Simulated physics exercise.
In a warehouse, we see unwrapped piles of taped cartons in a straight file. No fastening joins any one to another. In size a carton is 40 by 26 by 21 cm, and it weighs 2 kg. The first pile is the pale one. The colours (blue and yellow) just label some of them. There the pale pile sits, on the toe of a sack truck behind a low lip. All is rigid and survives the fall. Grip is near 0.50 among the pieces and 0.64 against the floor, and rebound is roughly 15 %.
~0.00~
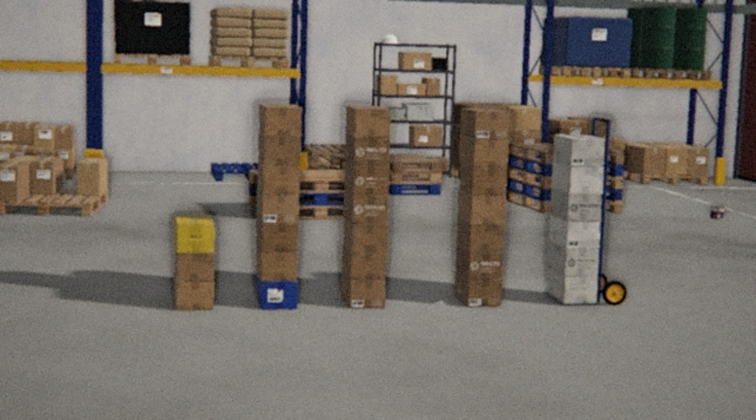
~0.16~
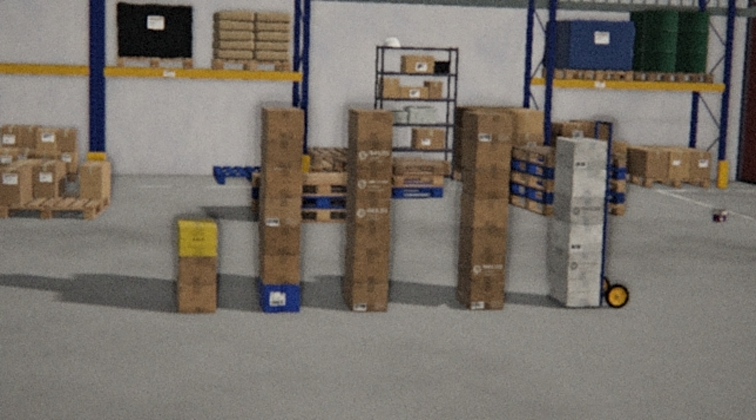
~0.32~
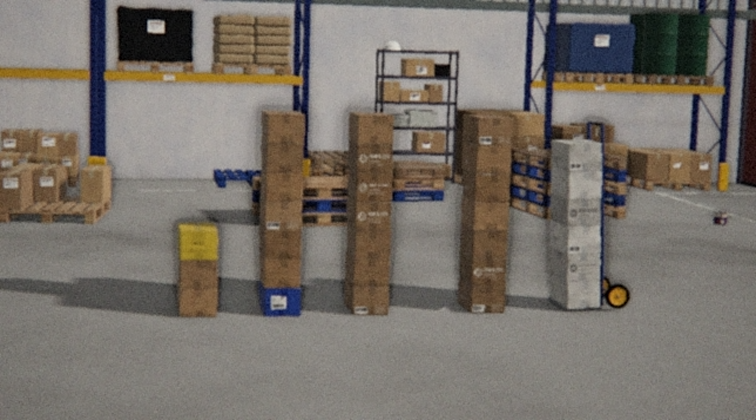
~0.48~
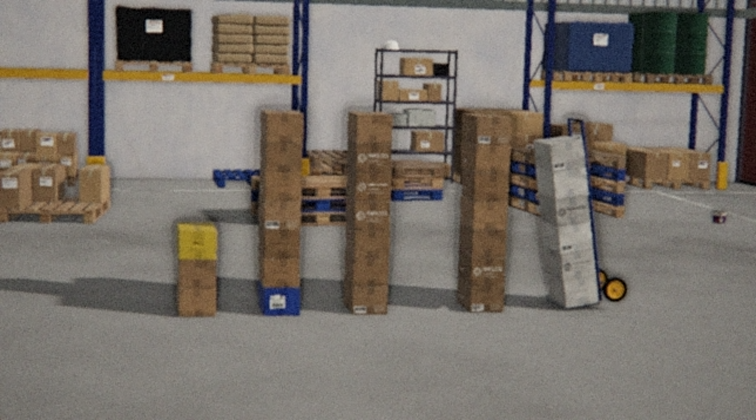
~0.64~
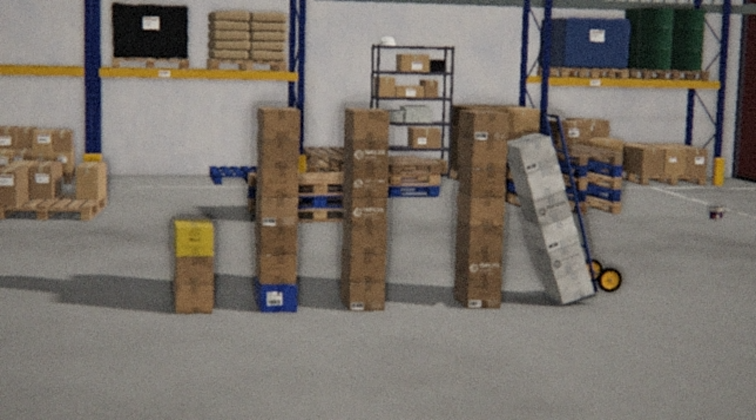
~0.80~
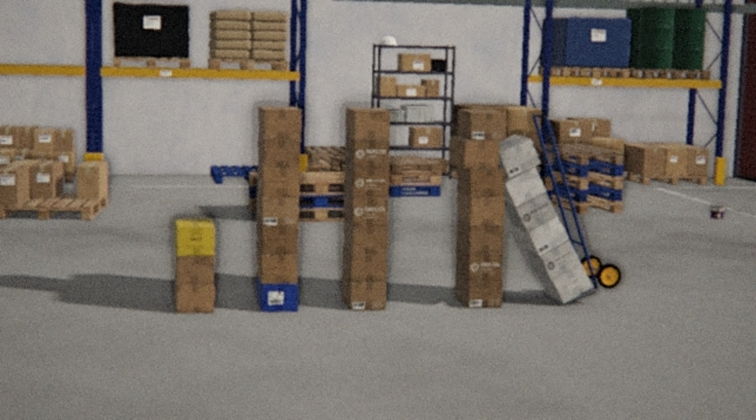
A hand truck on the right tilts leftward, tipping its tall stack of pale cartons until the upper part leans against the neighbouring brown stack, whose upper cartons shift slightly, while the other three stacks stay in place on the warehouse floor.
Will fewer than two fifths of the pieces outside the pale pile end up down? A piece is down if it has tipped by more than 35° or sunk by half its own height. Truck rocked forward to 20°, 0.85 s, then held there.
No, more than two fifths.
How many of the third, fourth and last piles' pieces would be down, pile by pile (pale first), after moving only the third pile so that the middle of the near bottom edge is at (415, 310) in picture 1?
Down counts: Third 6, fourth 6, last 3.
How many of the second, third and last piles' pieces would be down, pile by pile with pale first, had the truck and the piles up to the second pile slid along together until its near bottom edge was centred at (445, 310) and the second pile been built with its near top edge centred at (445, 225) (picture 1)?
Down by pile: Second 0, third 0, last 0.
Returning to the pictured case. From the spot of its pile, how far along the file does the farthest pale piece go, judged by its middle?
Distance along: Near 130 cm.
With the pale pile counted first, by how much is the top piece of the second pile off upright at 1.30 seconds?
About 20°.
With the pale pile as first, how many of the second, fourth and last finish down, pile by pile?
By pile: Second 6, fourth 7, last 3.
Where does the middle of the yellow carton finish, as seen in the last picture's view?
In the final picture its centre lies roughly at (50, 298).
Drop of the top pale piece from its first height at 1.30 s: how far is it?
10 cm.
By 1.30 s, 6 of the pale pile down; none of the 24 other cartons down, 7 disturbed.
By 1.78 s, 6 of the pale pile down; 7 of the 24 other cartons down.
By 2.32 s, 6 of the pale pile down; 16 of the 24 other cartons down; blue carton tilted 31°; yellow carton tilted 5°.
By 2.96 s, 6 of the pale pile down; 23 of the 24 other cartons down; yellow carton on its side; blue carton tilted 42°.
When it is over (4.2 s), 6 of the pale pile down; 23 of the 24 other cartons down; yellow carton upside down; blue carton tilted 42°. That is 96 per cent. In pixels of the last frame, middles, yellow carton near (50, 298), blue carton near (263, 285).
